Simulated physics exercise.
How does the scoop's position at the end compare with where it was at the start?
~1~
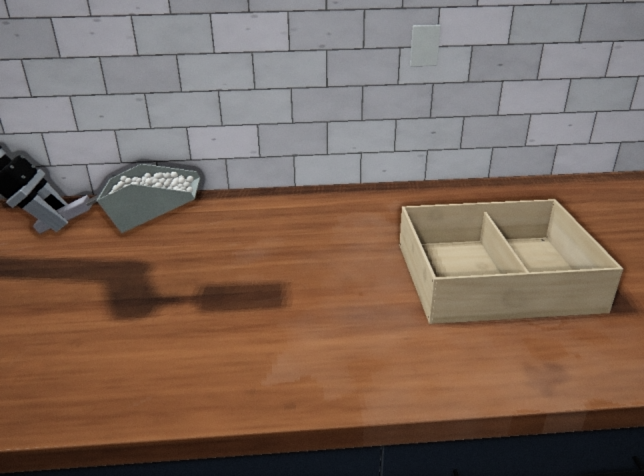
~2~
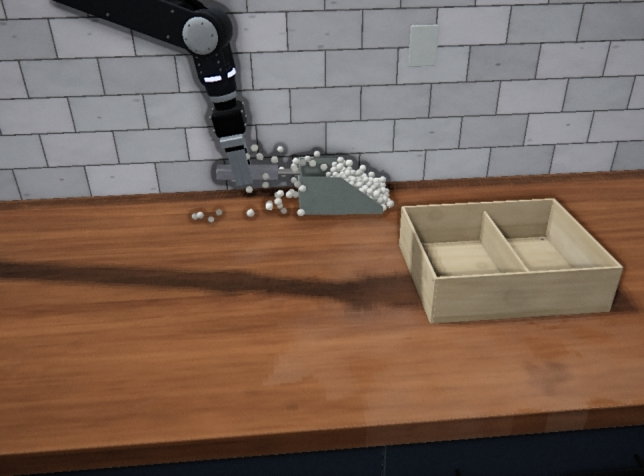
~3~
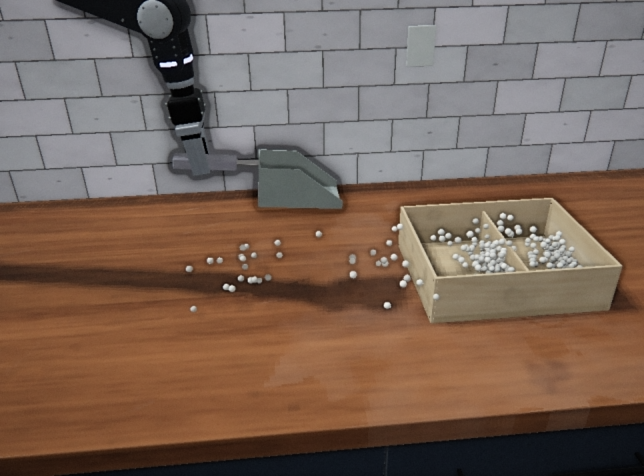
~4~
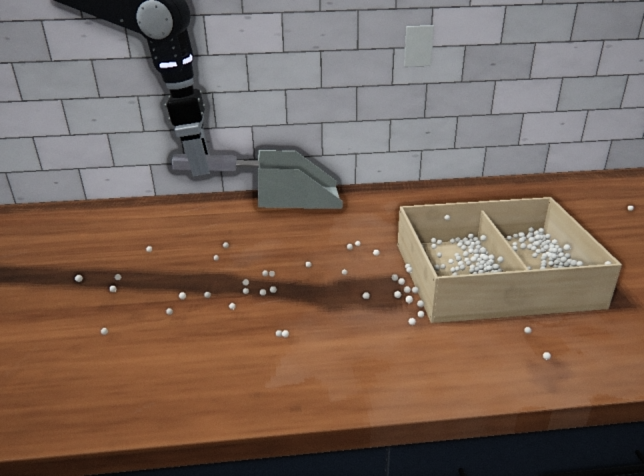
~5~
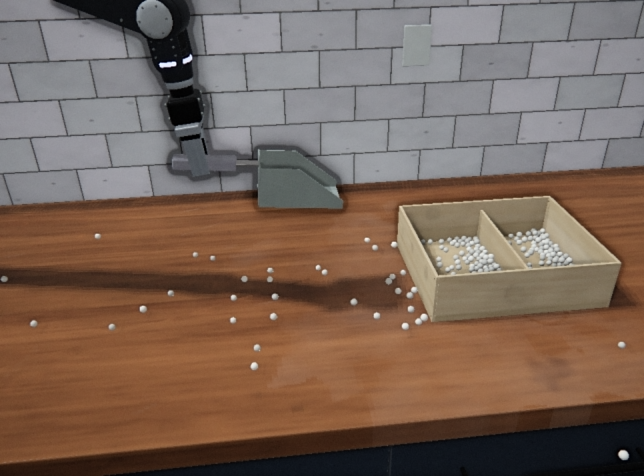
The scoop ends up farther to the right, closer to the wooden bin, after starting near the left side of the counter.
